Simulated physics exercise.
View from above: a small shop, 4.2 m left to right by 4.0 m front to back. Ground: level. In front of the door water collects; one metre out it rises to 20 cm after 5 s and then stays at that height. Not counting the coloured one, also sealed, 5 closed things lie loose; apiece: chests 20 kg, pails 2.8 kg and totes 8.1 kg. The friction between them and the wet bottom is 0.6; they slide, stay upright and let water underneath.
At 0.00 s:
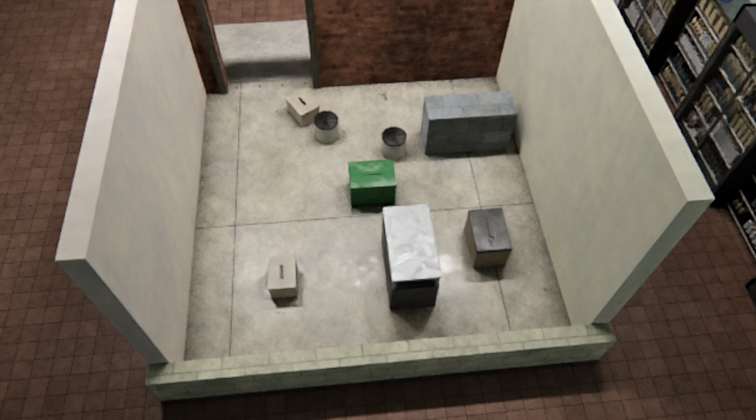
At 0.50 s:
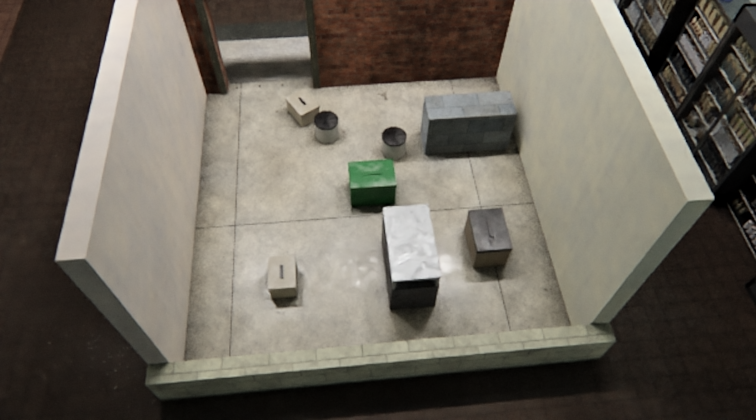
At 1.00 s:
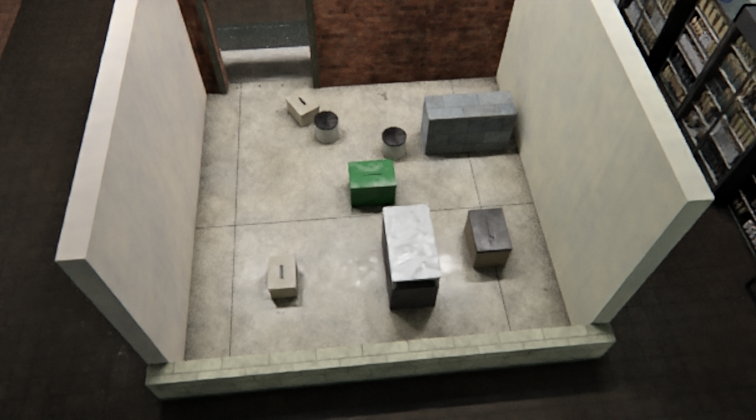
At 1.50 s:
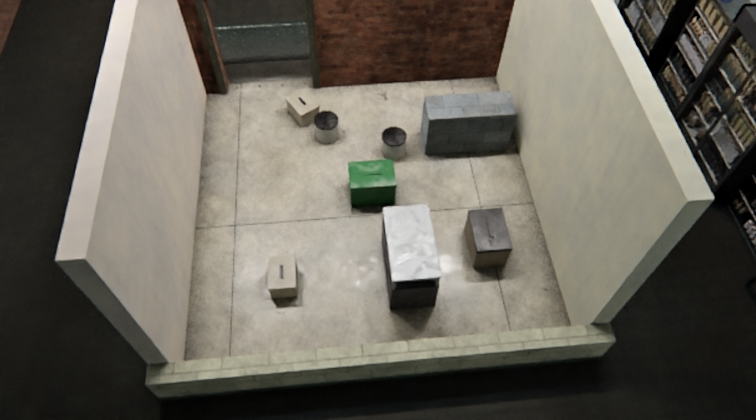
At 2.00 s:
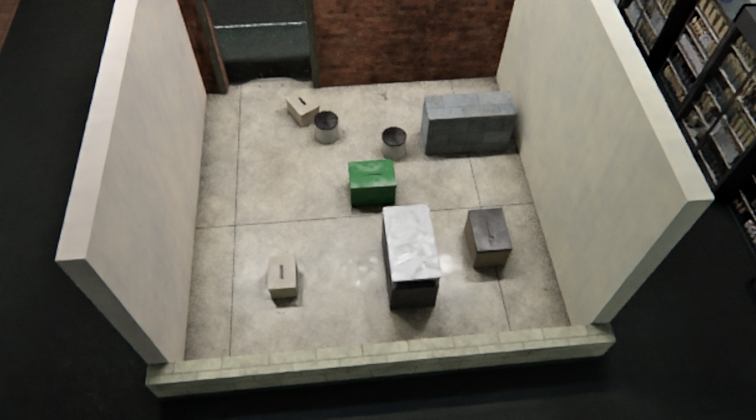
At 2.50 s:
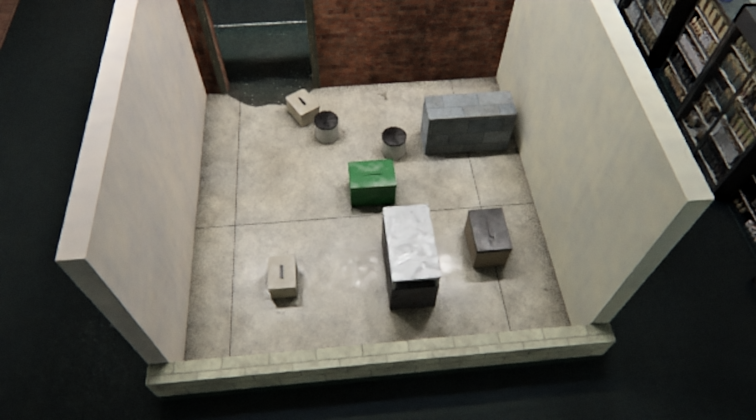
Dark water spreads over the brick-red paving outside a small, open-fronted shop seen from above, with pale side walls, a brick back wall and a doorway at the back left. Inside stand a green chest near the middle, grey blocks to the right, small pale boxes at left, and two round pails behind. The water darkens the doorway and creeps just past its sill, while the objects and camera stay still.
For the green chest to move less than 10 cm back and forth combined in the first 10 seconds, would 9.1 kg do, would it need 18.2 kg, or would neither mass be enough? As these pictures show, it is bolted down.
It needs 18.2 kg.
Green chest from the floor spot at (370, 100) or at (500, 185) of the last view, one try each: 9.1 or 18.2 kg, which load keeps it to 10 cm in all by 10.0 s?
Well, first the light mass is sufficient, and next the light mass is sufficient.
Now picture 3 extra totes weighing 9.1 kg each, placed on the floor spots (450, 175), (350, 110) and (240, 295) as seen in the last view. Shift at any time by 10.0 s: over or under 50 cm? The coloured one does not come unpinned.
In turn: Under, under, over.
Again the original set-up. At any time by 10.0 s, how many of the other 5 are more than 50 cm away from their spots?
4 of them.
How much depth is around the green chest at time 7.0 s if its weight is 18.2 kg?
Around 2 cm.
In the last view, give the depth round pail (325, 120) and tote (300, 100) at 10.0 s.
About 2 and 5 cm.
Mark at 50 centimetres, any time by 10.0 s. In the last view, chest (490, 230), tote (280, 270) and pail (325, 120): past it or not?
The three come out not as far, further, further, in that order.
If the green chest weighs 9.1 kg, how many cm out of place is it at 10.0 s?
I'd put it at roughly 20 cm.
After 3.5 s the green chest would be 0 cm from its start with 9.1 kg and 0 cm from its start with 18.2 kg; 0 cm of water round it then.
After 4.5 s the green chest would be 0 cm from its start with 9.1 kg and 0 cm from its start with 18.2 kg; 0 cm of water round it then.
After 7.0 s the green chest would be 0 cm from its start with 9.1 kg and 0 cm from its start with 18.2 kg; 2 cm of water round it then.
After 10.0 s the green chest would be 20 cm from its start with 9.1 kg and 0 cm from its start with 18.2 kg; 6 cm of water round it then.
